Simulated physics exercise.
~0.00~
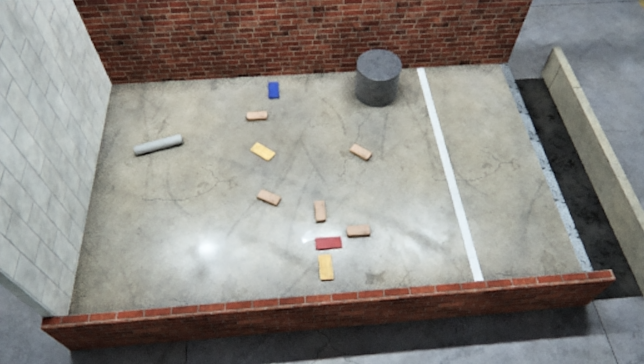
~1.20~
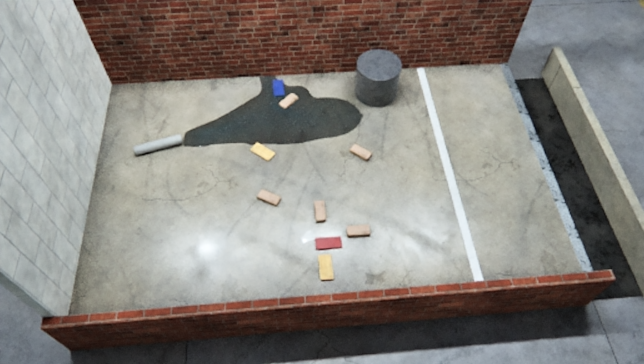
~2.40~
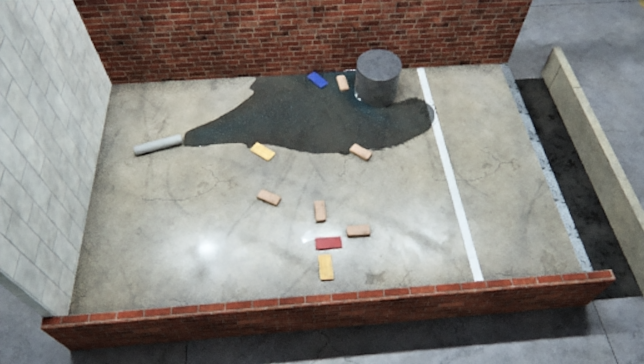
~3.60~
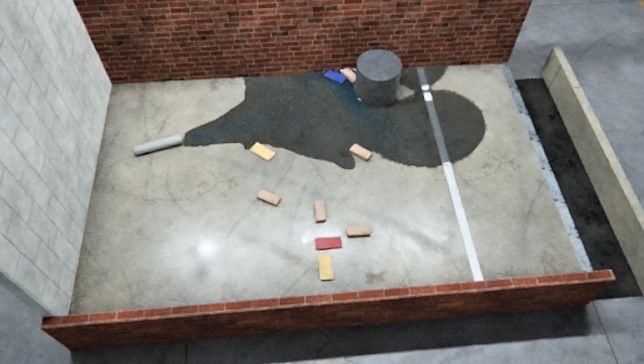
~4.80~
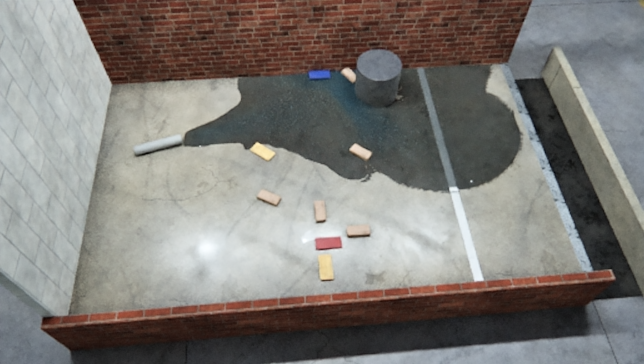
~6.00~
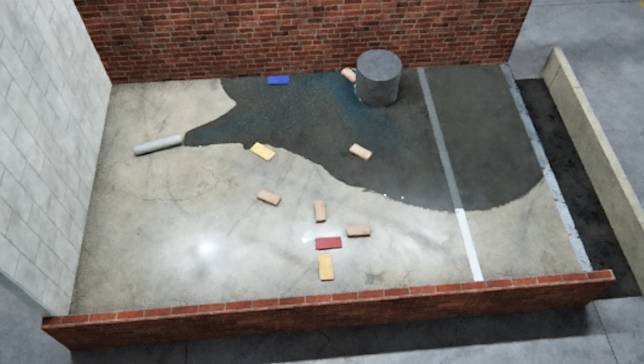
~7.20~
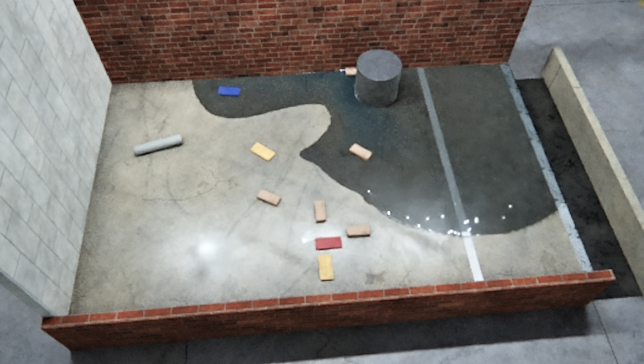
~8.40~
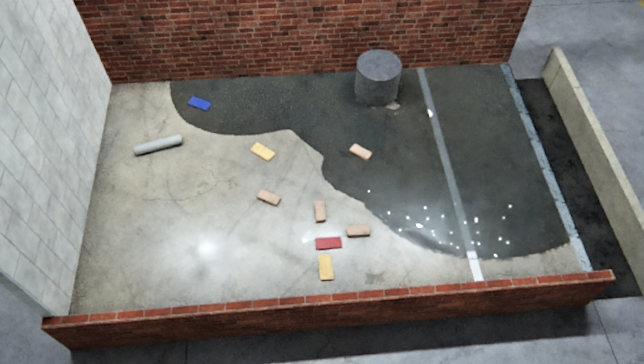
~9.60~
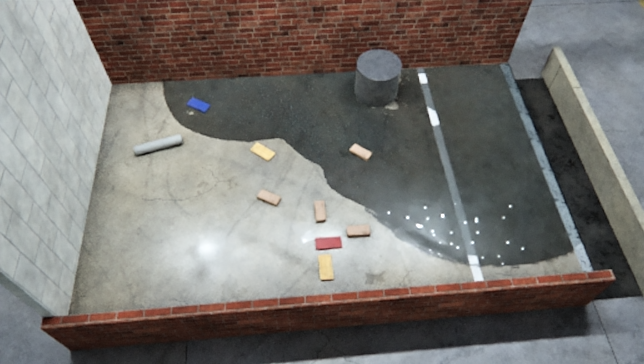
On a walled concrete floor, spreading water carries the blue board right, then back left.
